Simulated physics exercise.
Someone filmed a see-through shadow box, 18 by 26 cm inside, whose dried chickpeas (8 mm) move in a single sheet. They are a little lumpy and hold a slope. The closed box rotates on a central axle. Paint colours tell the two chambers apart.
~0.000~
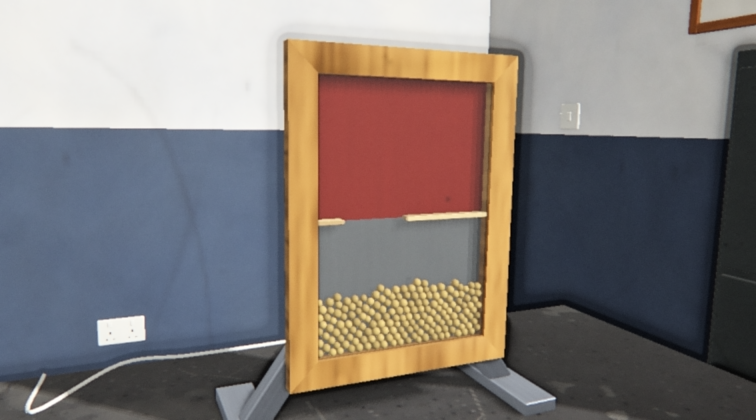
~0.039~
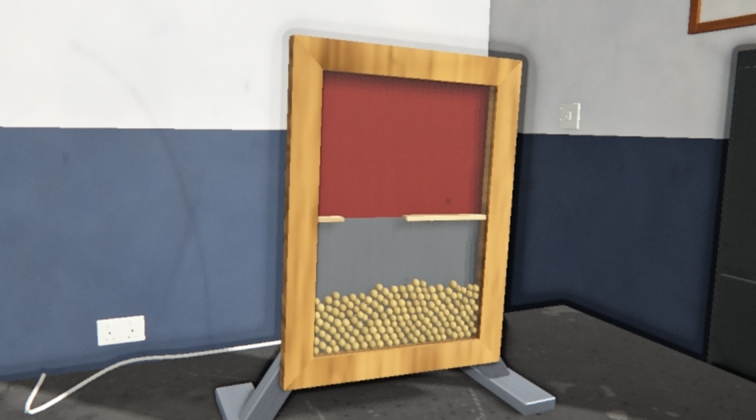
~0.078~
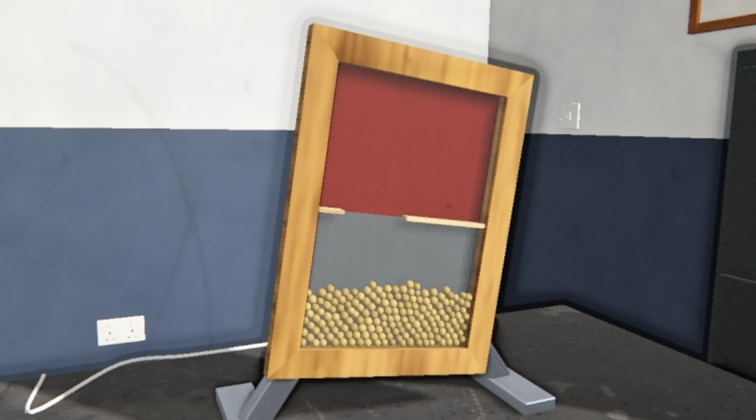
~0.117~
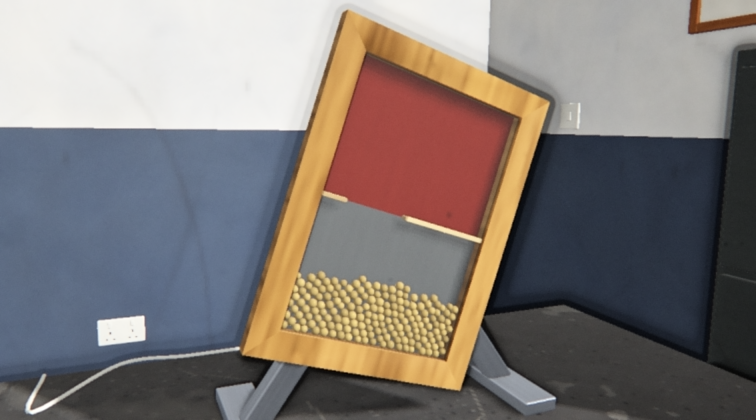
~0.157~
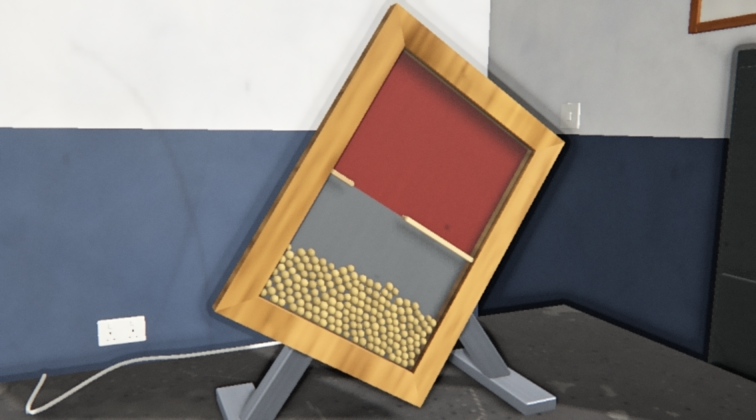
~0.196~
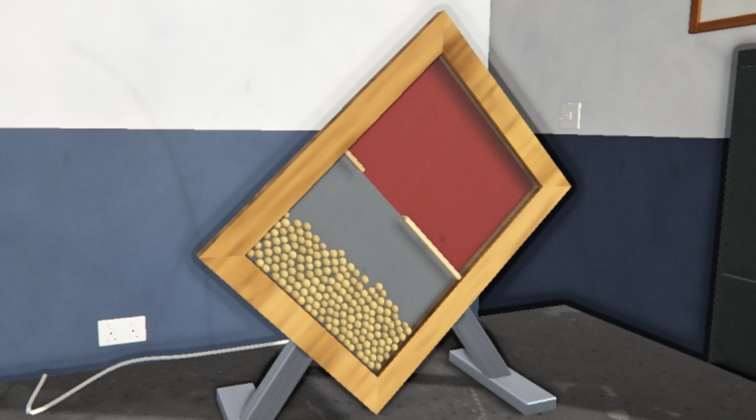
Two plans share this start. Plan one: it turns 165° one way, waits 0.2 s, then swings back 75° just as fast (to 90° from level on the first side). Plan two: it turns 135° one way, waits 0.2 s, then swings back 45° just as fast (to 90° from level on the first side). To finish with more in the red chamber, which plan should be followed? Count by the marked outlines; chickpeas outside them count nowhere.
Plan one.
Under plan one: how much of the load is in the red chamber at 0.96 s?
Some 40 per cent.
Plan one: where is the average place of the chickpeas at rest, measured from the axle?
Some 1 cm right and 6 cm below.
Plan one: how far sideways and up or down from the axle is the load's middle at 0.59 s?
About 3 cm left and 2 cm above.
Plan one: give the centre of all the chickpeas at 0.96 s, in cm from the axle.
Some 1 cm left and 5 cm below.
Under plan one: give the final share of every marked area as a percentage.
Red chamber: 40; grey chamber: 60.
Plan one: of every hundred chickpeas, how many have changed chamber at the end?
Roughly 40 per cent.
Plan one. After 0.59 s, it stands 165° clockwise; the chickpeas' middle is 3 cm left of and 2 cm above the centre; red 15 %, grey 85 %.
After 0.96 s, it stands 129° clockwise; the chickpeas' middle is 1 cm left of and 5 cm below the centre; red 40 %, grey 60 %.
After 1.14 s, it stands 90° clockwise; the chickpeas' middle is 2 cm right of and 5 cm below the centre; red 40 %, grey 60 %.
All still by 1.9 s, it stands 90° clockwise; red 40 %, grey 60 %.
Plan two would end with red 20 %, grey 80 %.
